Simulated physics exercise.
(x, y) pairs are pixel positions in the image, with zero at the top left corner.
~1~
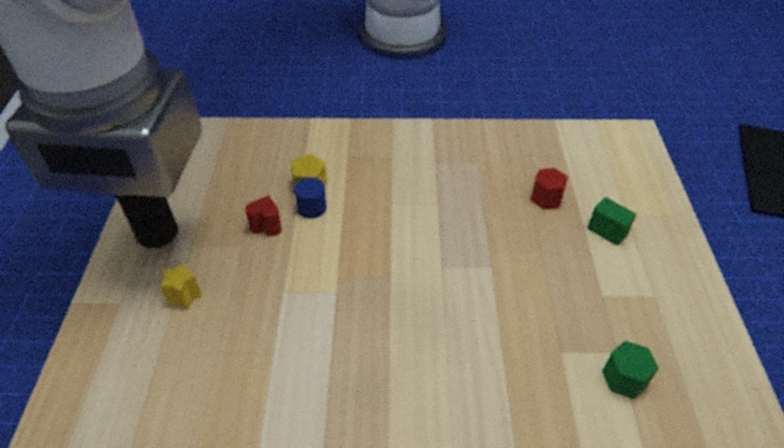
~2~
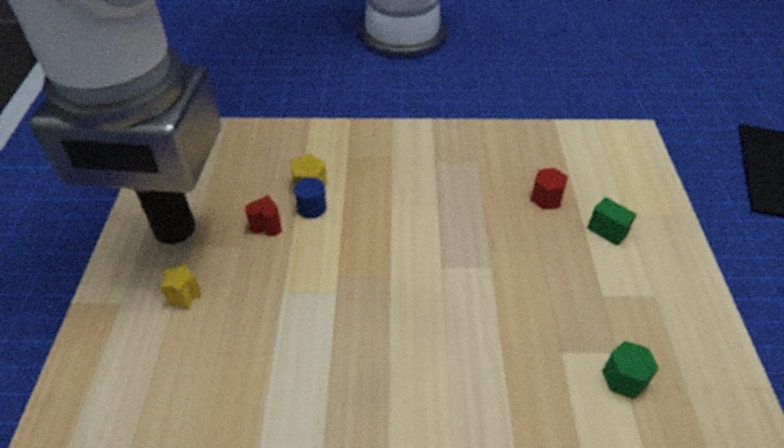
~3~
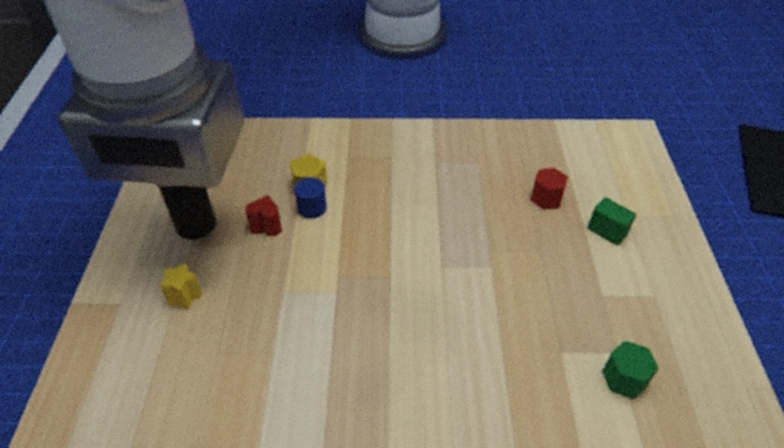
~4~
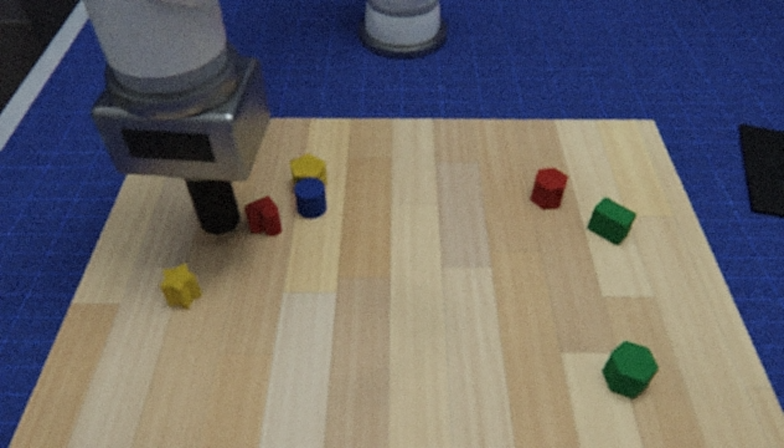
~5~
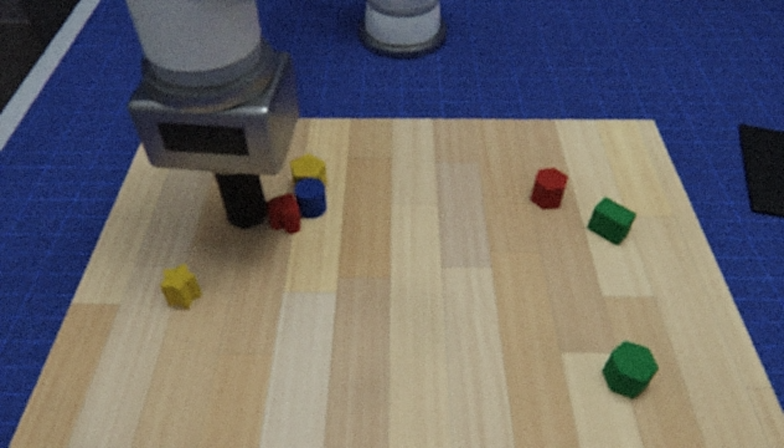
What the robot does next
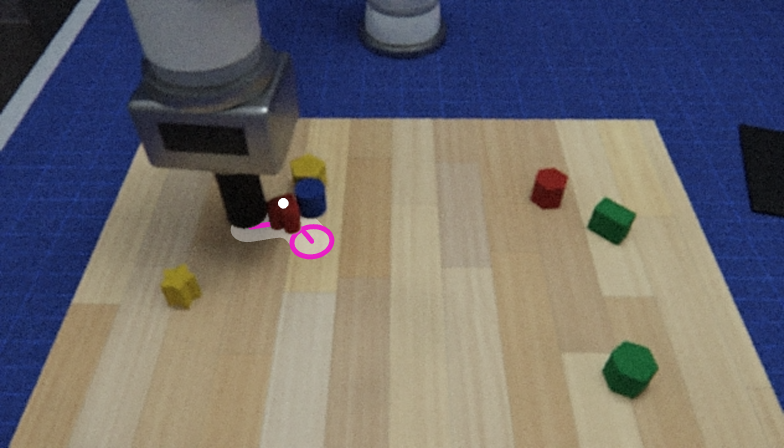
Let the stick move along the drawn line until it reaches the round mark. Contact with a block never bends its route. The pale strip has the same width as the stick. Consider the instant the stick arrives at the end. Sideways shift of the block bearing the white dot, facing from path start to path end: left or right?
Goes left.
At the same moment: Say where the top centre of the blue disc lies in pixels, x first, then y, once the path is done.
Its top middle will sit at (342, 178).
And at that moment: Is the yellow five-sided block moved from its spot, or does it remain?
From what I can tell, it will keep its place.
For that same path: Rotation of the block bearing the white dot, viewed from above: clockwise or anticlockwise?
Spin direction: Counter-clockwise.
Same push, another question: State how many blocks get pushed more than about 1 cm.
Total moved: Two.
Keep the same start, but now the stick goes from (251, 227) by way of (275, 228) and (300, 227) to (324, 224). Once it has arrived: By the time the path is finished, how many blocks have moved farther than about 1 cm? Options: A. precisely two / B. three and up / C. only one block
A
Path on the board, from (251, 227) over (275, 223) and (298, 227) to (312, 241); the dot is on the red heart block.
The first path, step by step. Halfway along, stick (286, 211); red heart block (322, 197), turned 15° anticlockwise; blue disc (339, 179).
At the end, stick (310, 229); red heart block (334, 198), turned 60° anticlockwise; yellow five-sided block in place; blue disc (342, 178).
